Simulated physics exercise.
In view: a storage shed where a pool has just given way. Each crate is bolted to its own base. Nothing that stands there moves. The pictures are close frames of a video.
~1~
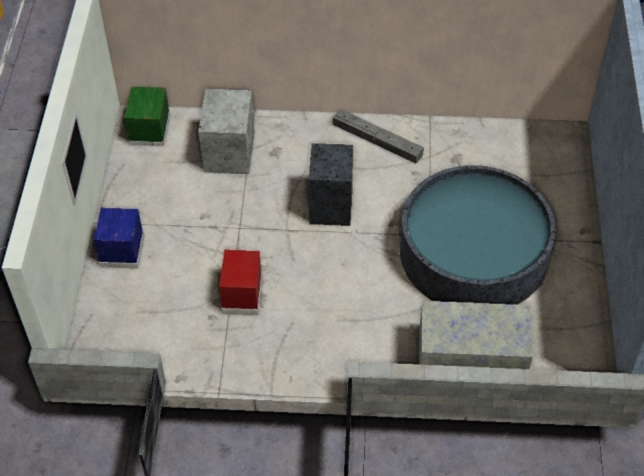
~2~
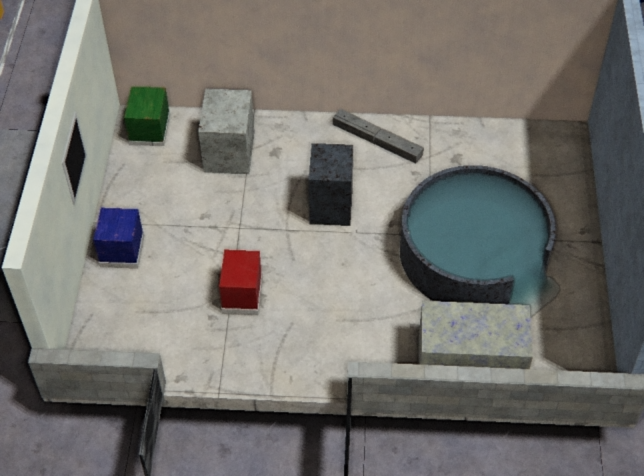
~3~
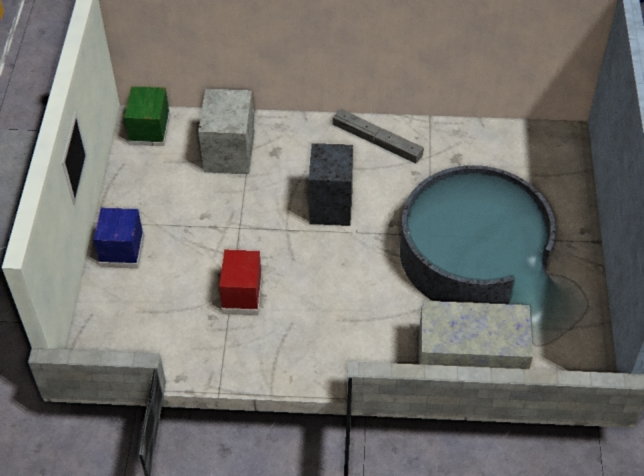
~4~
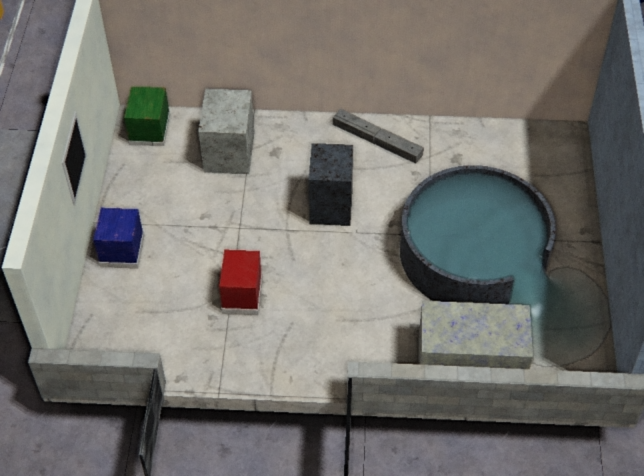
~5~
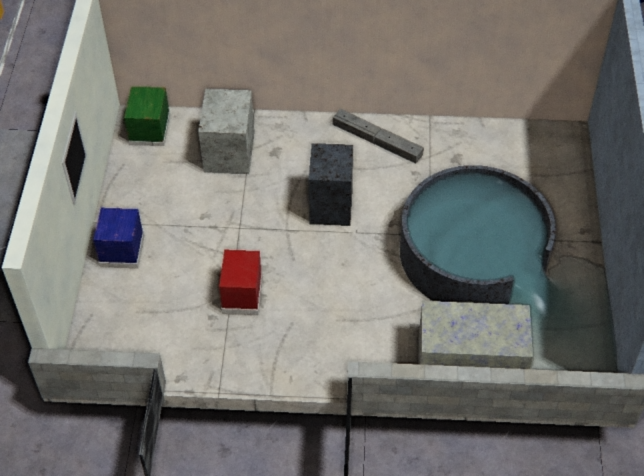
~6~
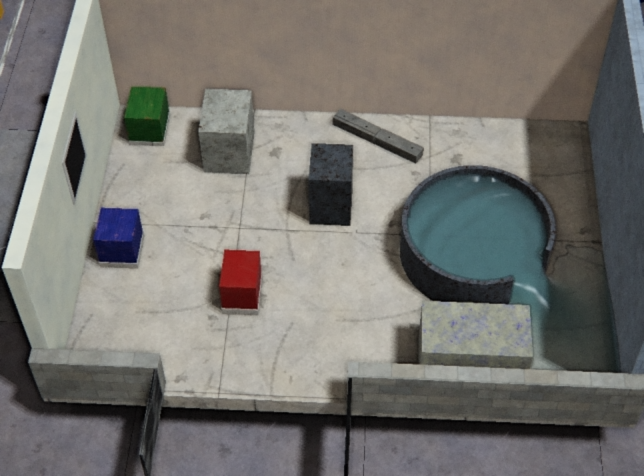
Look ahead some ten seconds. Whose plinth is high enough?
In the end: The green crate keeps dry; the blue crate keeps dry; the red crate keeps dry.
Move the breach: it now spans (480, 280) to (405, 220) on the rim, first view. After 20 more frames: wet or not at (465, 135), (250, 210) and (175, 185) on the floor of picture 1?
One after the other: Not flooded, wet, awash.
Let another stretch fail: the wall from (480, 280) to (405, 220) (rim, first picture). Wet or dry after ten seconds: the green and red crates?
Then: The green crate gets wet; the red crate ends up wet.
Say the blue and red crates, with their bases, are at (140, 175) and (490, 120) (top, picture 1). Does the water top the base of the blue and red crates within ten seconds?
In short: Blue is spared; red gets wet.
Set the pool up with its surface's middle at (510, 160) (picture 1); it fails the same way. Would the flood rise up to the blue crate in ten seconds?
In short: Blue crate is safe.
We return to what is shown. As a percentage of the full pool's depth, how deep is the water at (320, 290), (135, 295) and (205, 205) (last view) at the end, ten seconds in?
Roughly 8, 4 and 2 per cent, in turn.
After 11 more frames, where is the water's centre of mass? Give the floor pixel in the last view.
Around (509, 290).
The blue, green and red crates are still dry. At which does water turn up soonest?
I say the crate marked red.
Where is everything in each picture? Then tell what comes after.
The first frame shows still water in the pool at (478, 226).
In the second frame, water pours out at (528, 284) and has run to (551, 281).
In the third frame, the front is at (581, 308), out from the gap at (527, 286).
In the fourth frame, water pours out at (527, 287) and has run to (586, 352).
In the fifth frame, the front is at a hidden place, out from the gap at (527, 286).
In the sixth frame, the front is at a hidden place, out from the gap at (527, 286).
A moment on, water covers 10 % of the floor; the green crate not reached, the blue crate not reached, the red crate not reached.
Next, water covers 15 % of the floor; the green crate not reached, the blue crate not reached, the red crate not reached.
Then, water covers 30 % of the floor; the green crate not reached, the blue crate not reached, the red crate not reached.
Later, water covers 60 % of the floor; the green crate not reached, the blue crate not reached, the red crate water round its plinth.
In the end, water covers 90 % of the floor; the green crate stayed above the water, the blue crate stayed above the water, the red crate stayed above the water.
